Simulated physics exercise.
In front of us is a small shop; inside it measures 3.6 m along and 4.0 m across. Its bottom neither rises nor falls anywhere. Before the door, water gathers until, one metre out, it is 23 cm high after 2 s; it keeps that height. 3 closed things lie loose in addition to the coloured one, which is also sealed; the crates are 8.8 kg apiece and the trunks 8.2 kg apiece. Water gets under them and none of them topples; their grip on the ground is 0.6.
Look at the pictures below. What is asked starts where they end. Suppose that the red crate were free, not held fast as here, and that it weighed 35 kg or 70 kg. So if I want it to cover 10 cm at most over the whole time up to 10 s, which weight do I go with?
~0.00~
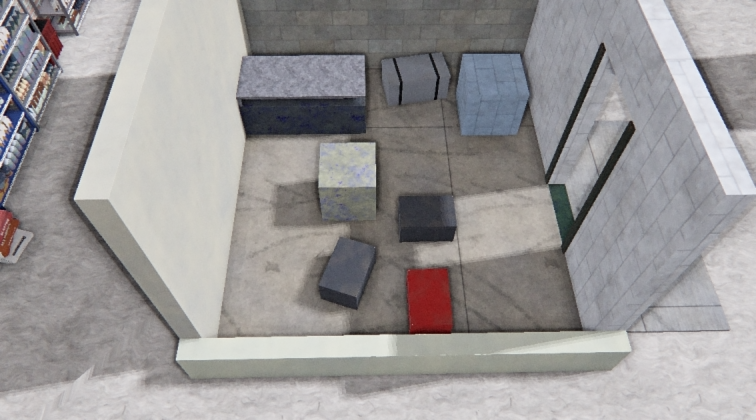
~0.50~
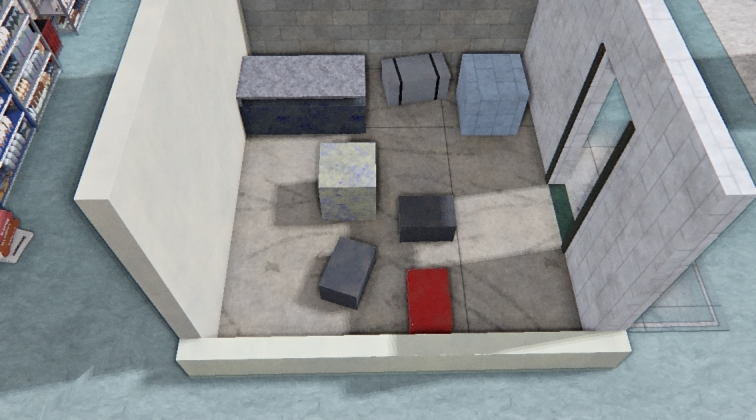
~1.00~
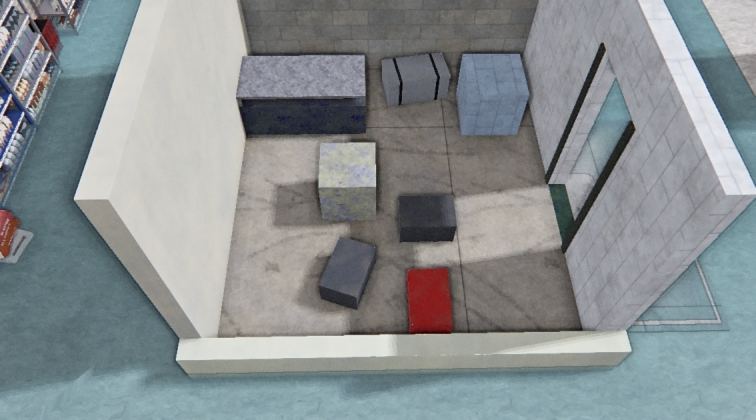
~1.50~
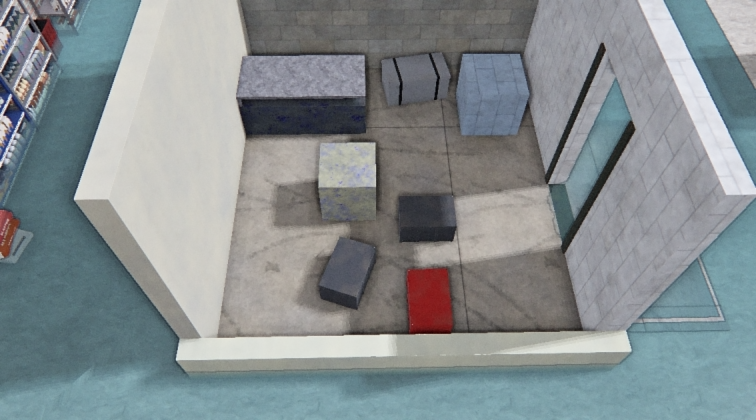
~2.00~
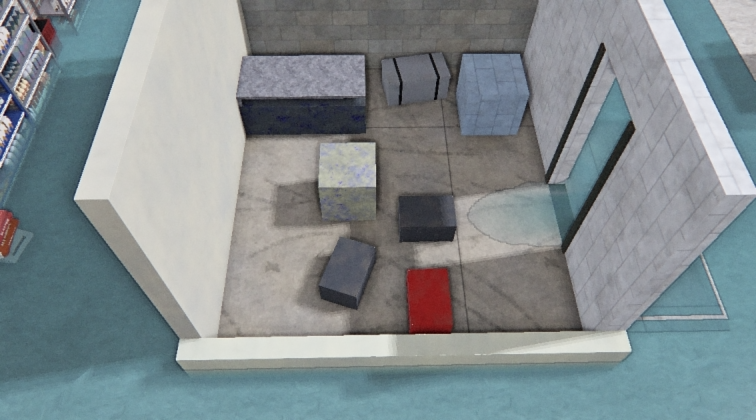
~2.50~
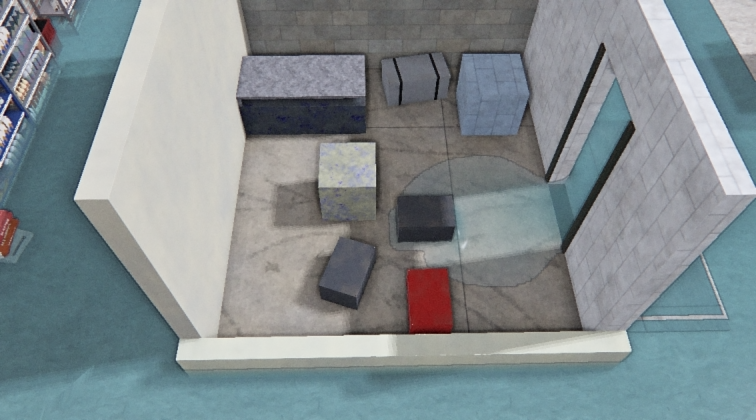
The modest weight is adequate.
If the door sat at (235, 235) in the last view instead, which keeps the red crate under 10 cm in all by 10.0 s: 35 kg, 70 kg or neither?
Then the lighter mass works.
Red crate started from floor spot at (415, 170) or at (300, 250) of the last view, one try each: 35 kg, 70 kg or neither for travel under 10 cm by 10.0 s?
First try both suffice, second try both suffice.
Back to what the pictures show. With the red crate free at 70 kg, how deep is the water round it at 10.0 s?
Depth: Approx. 10 cm.
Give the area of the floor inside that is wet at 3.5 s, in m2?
Somewhere about 6.5 m2, give or take.
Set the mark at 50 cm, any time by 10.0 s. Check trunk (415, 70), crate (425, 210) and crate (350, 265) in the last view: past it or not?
In order: Within the mark, above the mark, above the mark.
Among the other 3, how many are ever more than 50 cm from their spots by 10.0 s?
Tally: 2.
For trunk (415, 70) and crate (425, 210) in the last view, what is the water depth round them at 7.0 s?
Roughly 4 and 10 cm.
After 3.5 s the red crate would be 0 cm from its start with 35 kg and 0 cm from its start with 70 kg; 5 cm of water round it then.
After 4.5 s the red crate would be 0 cm from its start with 35 kg and 0 cm from its start with 70 kg; 5 cm of water round it then.
After 7.0 s the red crate would be 0 cm from its start with 35 kg and 0 cm from its start with 70 kg; 6 cm of water round it then.
After 10.0 s the red crate would be 0 cm from its start with 35 kg and 0 cm from its start with 70 kg; 10 cm of water round it then.
